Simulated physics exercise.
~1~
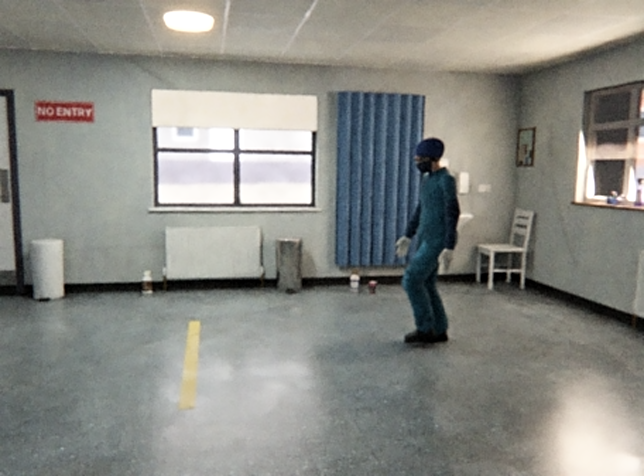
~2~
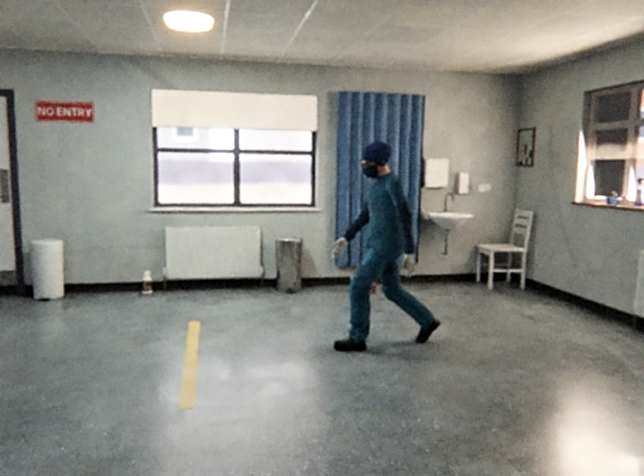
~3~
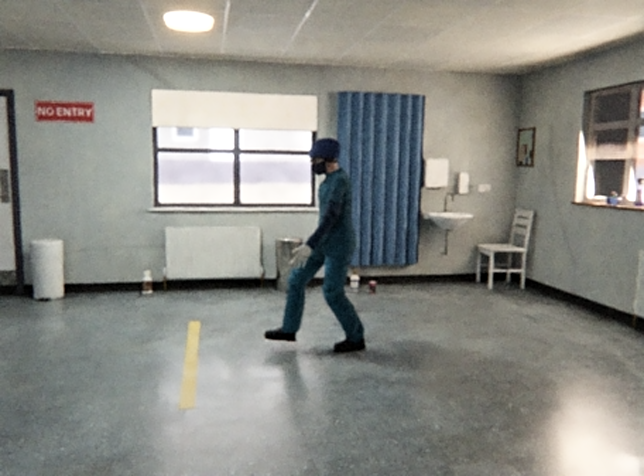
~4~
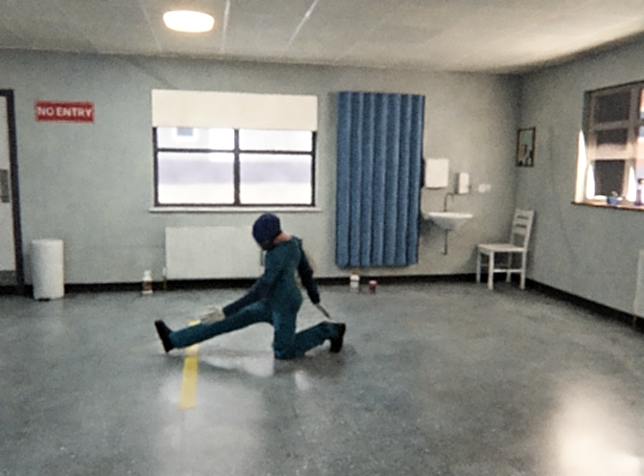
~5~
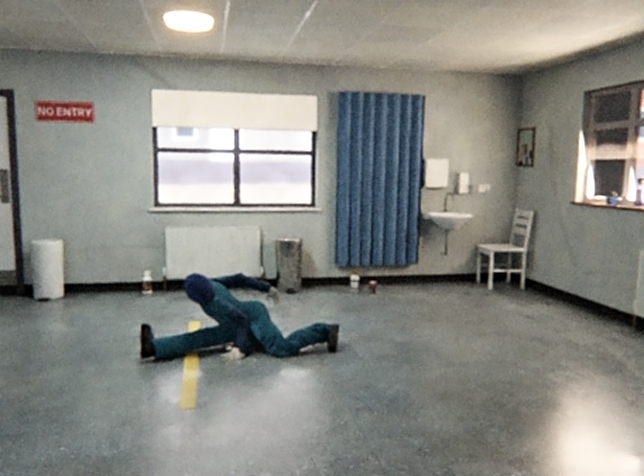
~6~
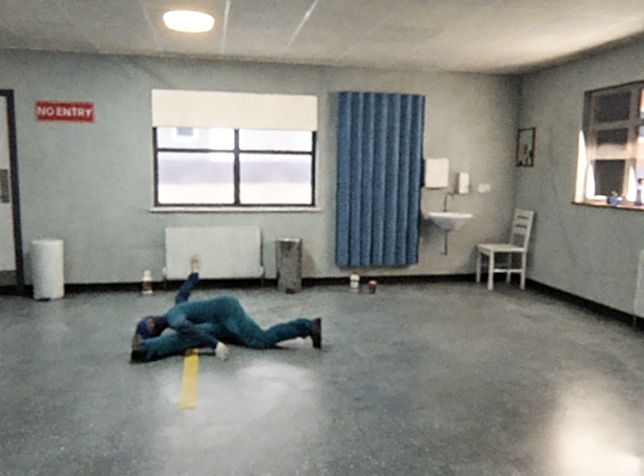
In a grey room with a shiny floor, a blue curtain and a red no-entry sign, a masked person in teal clothes, a dark blue head covering and pale gloves stands near a small sink. The person walks left towards a strip of yellow tape on the floor. Close to it, they drop onto one knee with the other leg stretched forward across the tape. The body then tips down towards the floor, with a hand reaching down. It ends lying low on its side, one arm raised, the head past the tape and the hips short of it.
